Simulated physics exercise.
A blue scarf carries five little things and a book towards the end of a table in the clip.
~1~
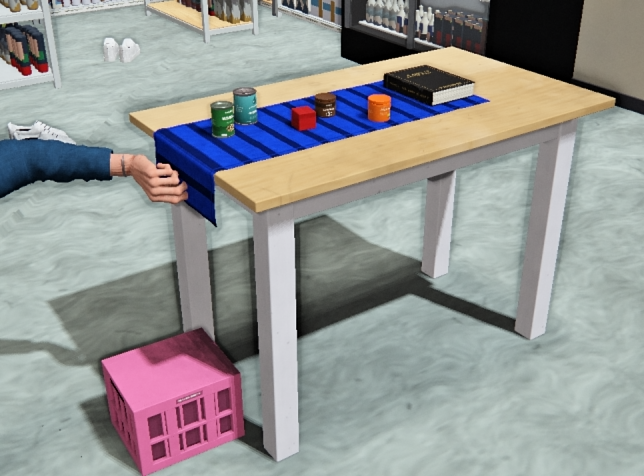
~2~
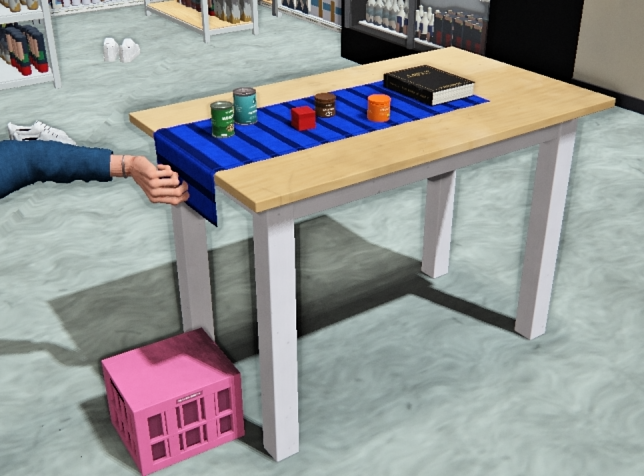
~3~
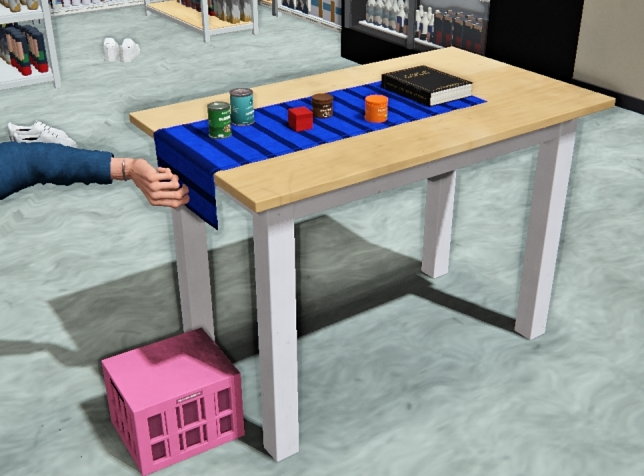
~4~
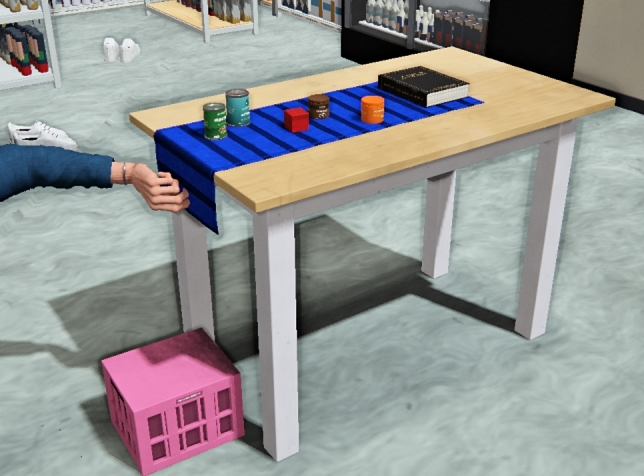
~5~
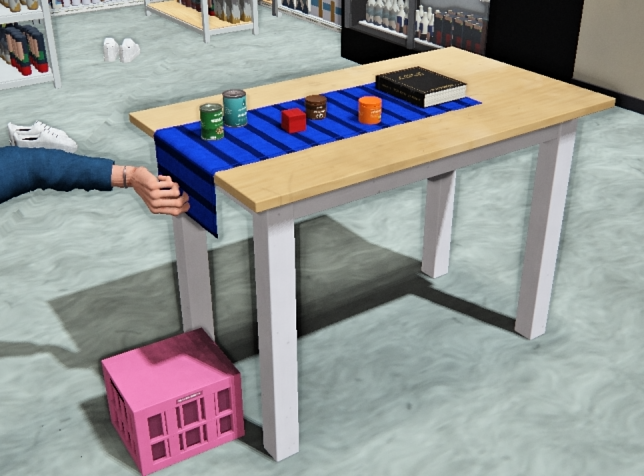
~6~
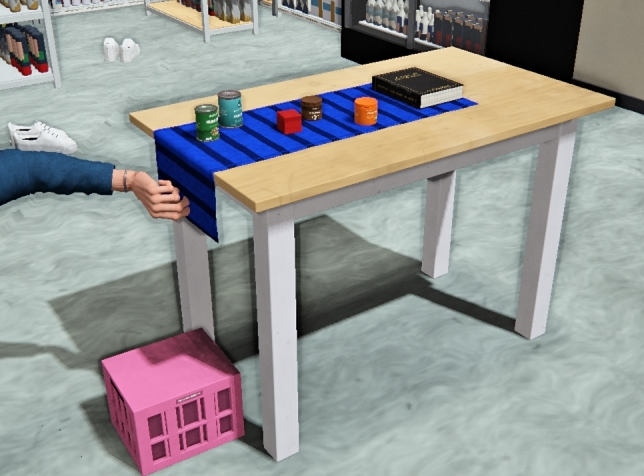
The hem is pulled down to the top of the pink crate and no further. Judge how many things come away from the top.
Four things come away.
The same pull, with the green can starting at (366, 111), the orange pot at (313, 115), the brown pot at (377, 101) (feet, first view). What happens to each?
Here's how it goes: The green can remains in place, the orange pot leaves the top and the brown pot remains in place.
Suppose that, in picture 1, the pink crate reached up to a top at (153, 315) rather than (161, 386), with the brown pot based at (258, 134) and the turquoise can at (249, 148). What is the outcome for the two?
Outcome for the brown pot: It is lost. Outcome for the turquoise can: It is lost.
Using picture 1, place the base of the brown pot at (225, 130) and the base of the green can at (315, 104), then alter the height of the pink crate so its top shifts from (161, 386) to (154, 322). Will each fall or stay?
Outcome: Brown pot is gone; green can keeps its perch.
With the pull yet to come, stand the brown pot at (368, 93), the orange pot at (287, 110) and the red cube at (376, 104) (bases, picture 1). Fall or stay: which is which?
As for the brown pot, it stays where it is; the orange pot tips off; the red cube stays where it is.
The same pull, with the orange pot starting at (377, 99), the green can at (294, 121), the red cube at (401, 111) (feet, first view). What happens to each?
Orange pot kept, green can dropped, red cube kept.
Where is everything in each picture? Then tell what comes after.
The first frame shows hem (217, 227); green can (222, 104); turquoise can (244, 91); red cube (303, 110); brown pot (325, 96); orange pot (379, 98); top of the crate (161, 386).
The second frame shows hem (217, 227); green can (222, 104).
The third frame shows hem (218, 230); turquoise can (241, 92).
The fourth frame shows hem (218, 235); red cube (296, 111); top of the crate (161, 386).
The fifth frame shows hem (217, 238); brown pot (316, 98).
The sixth frame shows hem (219, 243); green can (206, 108); turquoise can (229, 94); red cube (289, 113); brown pot (311, 99); orange pot (366, 101).
A little later, hem near (191, 277); green can gone.
Next, hem near (194, 339); green can, turquoise can and red cube gone.
When it is over, hem on the crate; green can, turquoise can, red cube and brown pot gone. The answer is four.
